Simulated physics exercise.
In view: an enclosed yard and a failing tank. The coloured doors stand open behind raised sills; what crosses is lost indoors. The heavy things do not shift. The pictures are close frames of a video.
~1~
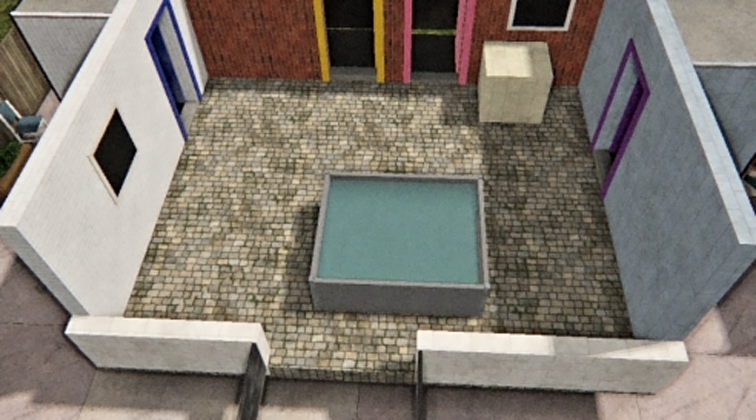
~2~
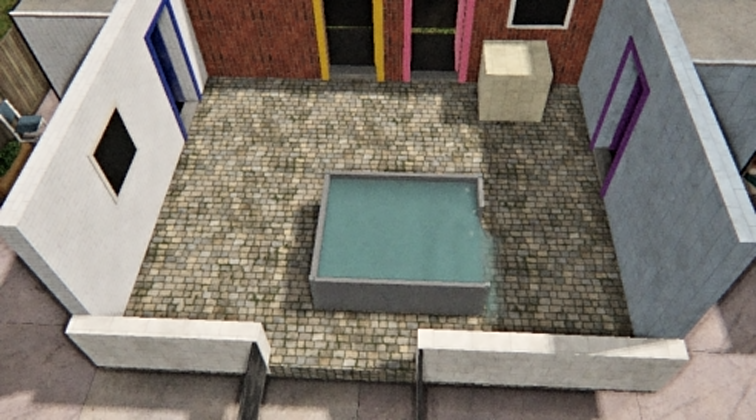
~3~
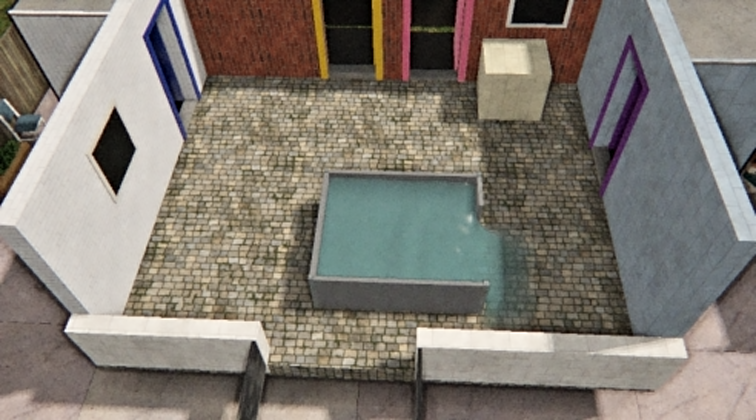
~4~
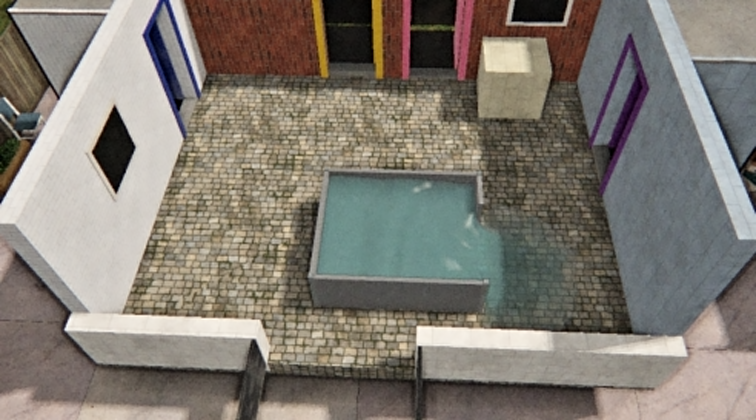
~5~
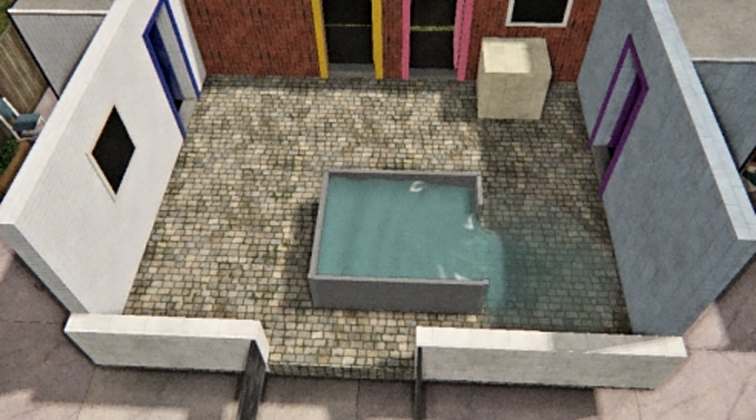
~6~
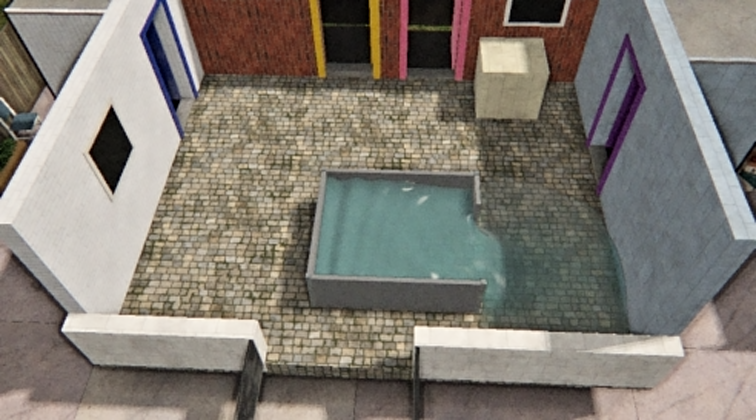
Water in a grey rectangular tank lies still, then pours out through a gap in its right side, in a cobbled, walled yard seen from high above. A white wall with a blue doorway stands left, yellow and pink doorways and a pale block behind, a purple doorway right. The water spreads rightward over the cobbles to the grey-blue wall, while the view stays nearly steady.
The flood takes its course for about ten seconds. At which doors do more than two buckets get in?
One by one: The purple door takes more than that; the pink door stays under that; the blue door takes more than that; the yellow door stays under that.
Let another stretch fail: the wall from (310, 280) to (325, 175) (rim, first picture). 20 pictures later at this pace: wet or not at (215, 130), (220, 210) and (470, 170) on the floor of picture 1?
In that order: Awash, under water, no water.
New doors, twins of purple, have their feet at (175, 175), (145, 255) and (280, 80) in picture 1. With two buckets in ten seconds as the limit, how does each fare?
One after the other: Stays under, takes less, takes less.
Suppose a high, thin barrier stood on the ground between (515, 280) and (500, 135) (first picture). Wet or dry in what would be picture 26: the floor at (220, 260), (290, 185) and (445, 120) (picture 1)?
As listed: Clear, dry, awash.
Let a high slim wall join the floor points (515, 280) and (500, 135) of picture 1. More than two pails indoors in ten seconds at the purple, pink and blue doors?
Then: The purple one is over; the pink one takes more; the blue one takes more.
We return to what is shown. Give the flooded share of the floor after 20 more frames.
Close to 40 %.
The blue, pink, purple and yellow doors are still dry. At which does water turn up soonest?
That is the purple one.
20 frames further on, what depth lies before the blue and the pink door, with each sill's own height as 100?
About 0 and 40 per cent.
A moment on, water covers 15 % of the floor; the purple door wet at the sill, nothing in, the pink door not reached, the blue door not reached, the yellow door not reached.
Next, water covers 25 % of the floor; the purple door under two buckets in, the pink door not reached, the blue door not reached, the yellow door not reached.
Then, water covers 40 % of the floor; the purple door under two buckets in, the pink door wet at the sill, nothing in, the blue door not reached, the yellow door not reached.
Later, water covers 80 % of the floor; the purple door over two buckets in, the pink door wet at the sill, nothing in, the blue door not reached, the yellow door wet at the sill, nothing in.
In the end, water covers 95 % of the floor; the purple door far over two buckets in, the pink door under two buckets in, the blue door far over two buckets in, the yellow door wet at the sill, nothing in.
